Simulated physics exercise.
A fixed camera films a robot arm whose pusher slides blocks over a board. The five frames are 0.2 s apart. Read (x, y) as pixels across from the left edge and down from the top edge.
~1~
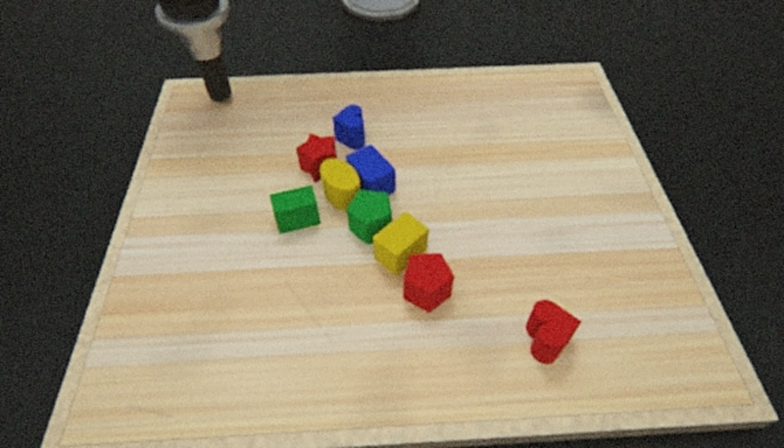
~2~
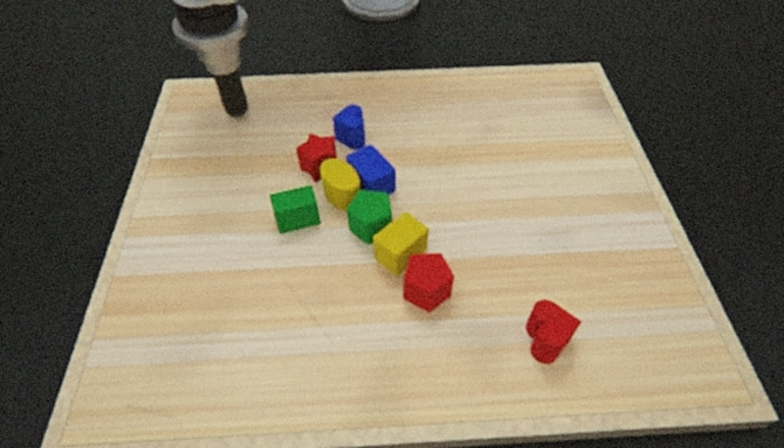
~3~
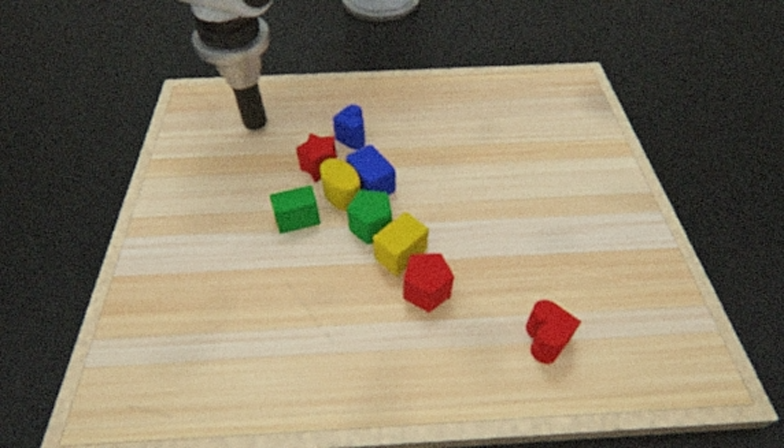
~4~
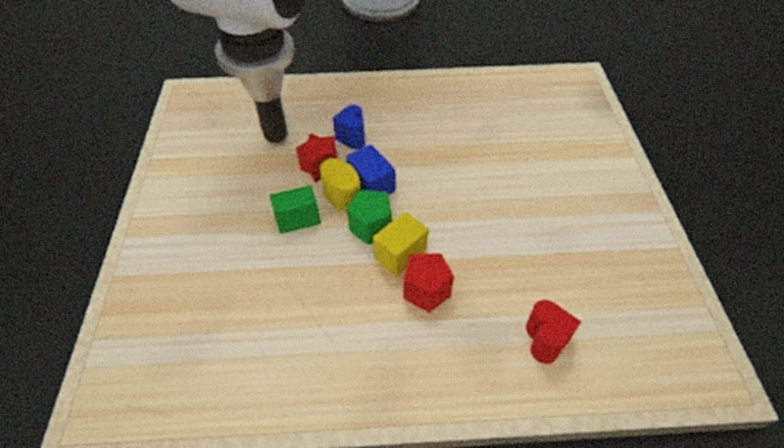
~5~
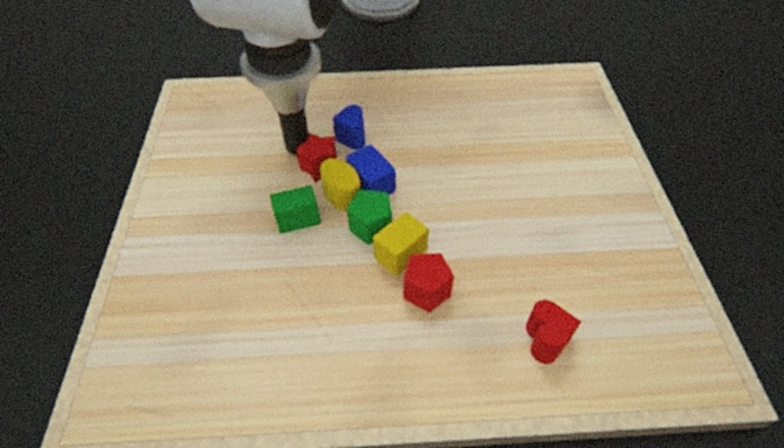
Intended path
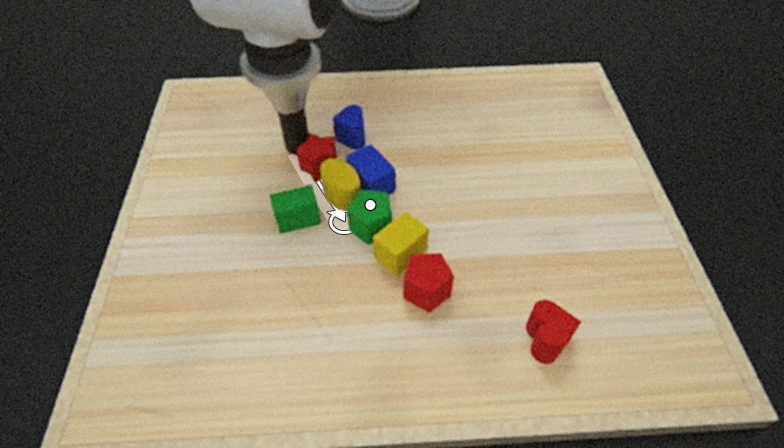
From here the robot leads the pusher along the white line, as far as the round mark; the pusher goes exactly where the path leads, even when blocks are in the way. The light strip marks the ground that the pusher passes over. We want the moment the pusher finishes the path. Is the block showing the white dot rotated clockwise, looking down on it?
Yes
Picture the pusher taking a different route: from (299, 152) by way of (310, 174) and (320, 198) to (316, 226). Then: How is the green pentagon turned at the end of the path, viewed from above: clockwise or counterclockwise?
The block spins clockwise.
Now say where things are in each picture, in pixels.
The first frame shows tip of the pusher at (221, 95), middles of tops, red star-shaped block at (317, 145), yellow oval block at (339, 173), blue oblong block at (370, 162), green pentagon at (370, 205), yellow oblong block at (401, 232), red pentagon at (428, 270).
The second frame shows pusher at (237, 109), nothing pushed.
The third frame shows pusher at (255, 123), nothing pushed.
The fourth frame shows pusher at (276, 135), nothing pushed.
The fifth frame shows pusher at (298, 147), red star-shaped block at (317, 145), yellow oval block at (339, 173), blue oblong block at (370, 162), green pentagon at (370, 205), yellow oblong block at (401, 232), red pentagon at (428, 270).
The line goes in a line from (299, 152) to (345, 221); the dot is on the green pentagon.
The first path, step by step. One third of the way, pusher at (312, 169); red star-shaped block at (334, 160); yellow oval block at (351, 185); blue oblong block at (373, 163); green pentagon at (382, 213); yellow oblong block at (406, 236), turned 15° clockwise.
Two thirds of the way, pusher at (327, 192); red star-shaped block at (354, 178), turned 20° anticlockwise; yellow oval block at (384, 198), turned 15° anticlockwise; blue oblong block at (393, 167), turned 35° anticlockwise; green pentagon at (414, 225), turned 25° clockwise; yellow oblong block at (425, 256), turned 40° clockwise; red pentagon at (439, 288).
At the end, pusher at (344, 217); red star-shaped block at (369, 187), turned 60° anticlockwise; yellow oval block at (410, 195), turned 30° anticlockwise; blue oblong block at (400, 168), turned 45° anticlockwise; green pentagon at (431, 224), turned 50° clockwise; yellow oblong block at (430, 258), turned 45° clockwise; red pentagon at (439, 292).
